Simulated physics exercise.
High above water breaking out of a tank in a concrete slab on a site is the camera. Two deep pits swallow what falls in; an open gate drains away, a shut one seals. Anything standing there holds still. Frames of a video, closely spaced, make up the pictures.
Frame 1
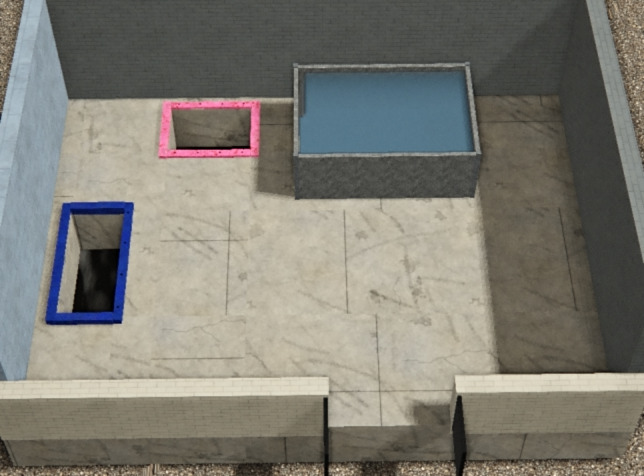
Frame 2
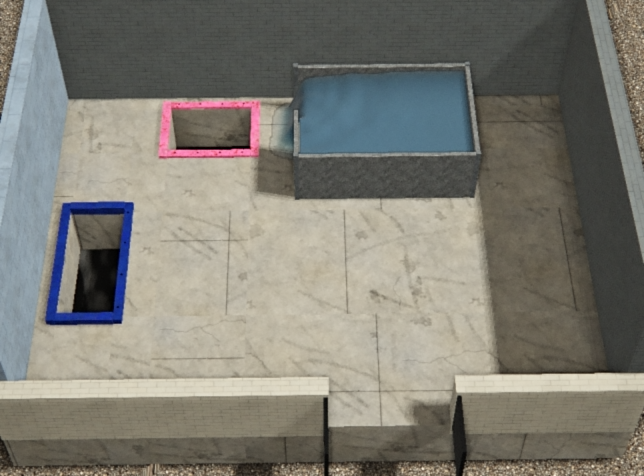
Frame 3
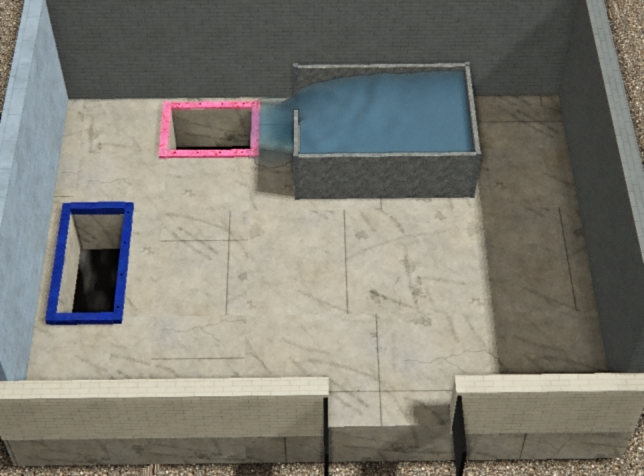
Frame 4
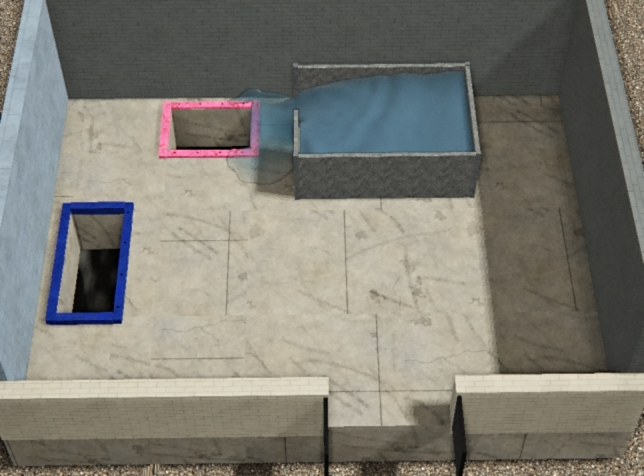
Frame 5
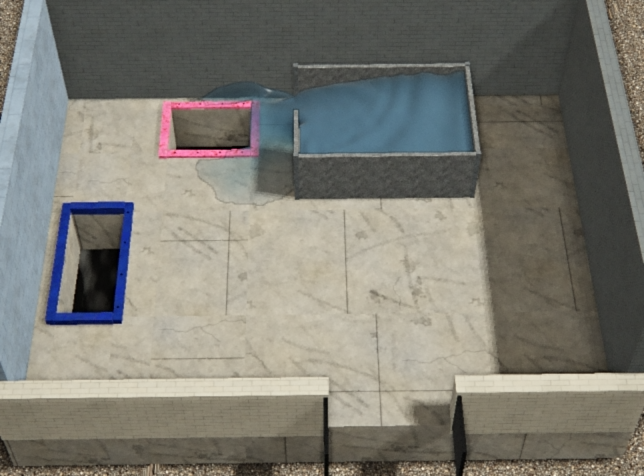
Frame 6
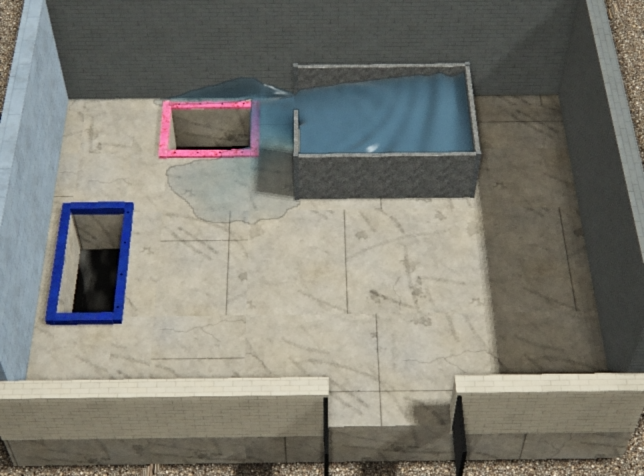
Water poured out of the left side of a gray tank toward the pink-edged pit, then spread in a thin sheet across the pale floor behind and in front of that pit.
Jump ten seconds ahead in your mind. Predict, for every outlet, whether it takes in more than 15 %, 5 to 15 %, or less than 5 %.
Outcome: The gate gets a mere sliver - short of five per cent; the pink pit gets a sizeable chunk - beyond fifteen per cent; the blue pit gets a mere sliver - short of five per cent.
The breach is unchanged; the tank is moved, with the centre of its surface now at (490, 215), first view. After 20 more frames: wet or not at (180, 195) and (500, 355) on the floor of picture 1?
Taking them in order, the first is inundated and the second is left untouched.
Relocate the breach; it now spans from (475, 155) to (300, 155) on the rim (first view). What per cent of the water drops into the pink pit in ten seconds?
Pink: 0 %.
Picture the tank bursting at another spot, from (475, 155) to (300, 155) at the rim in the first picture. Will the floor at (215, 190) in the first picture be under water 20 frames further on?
It would be unsoaked.
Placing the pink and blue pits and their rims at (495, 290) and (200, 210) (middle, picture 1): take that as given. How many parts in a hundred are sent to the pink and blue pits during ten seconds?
Of everything, pink catches 4 per cent while blue catches 4 per cent.
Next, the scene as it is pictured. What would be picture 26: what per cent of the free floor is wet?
My best guess is some 25 %.
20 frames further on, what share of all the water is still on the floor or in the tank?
About 58 %.
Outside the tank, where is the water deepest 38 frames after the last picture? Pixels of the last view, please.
Roughly (261, 130).
A moment on, water covers 15 % of the floor; the gate 0 %, the pink pit 17 %, the blue pit 0 %.
Next, water covers 15 % of the floor; the gate 0 %, the pink pit 29 %, the blue pit 0 %.
Then, water covers 25 % of the floor; the gate 0 %, the pink pit 41 %, the blue pit 0 %.
Later, water covers 35 % of the floor; the gate 0 %, the pink pit 56 %, the blue pit 0 %.
In the end, water covers 50 % of the floor; the gate 0 %, the pink pit 65 %, the blue pit 0 %.
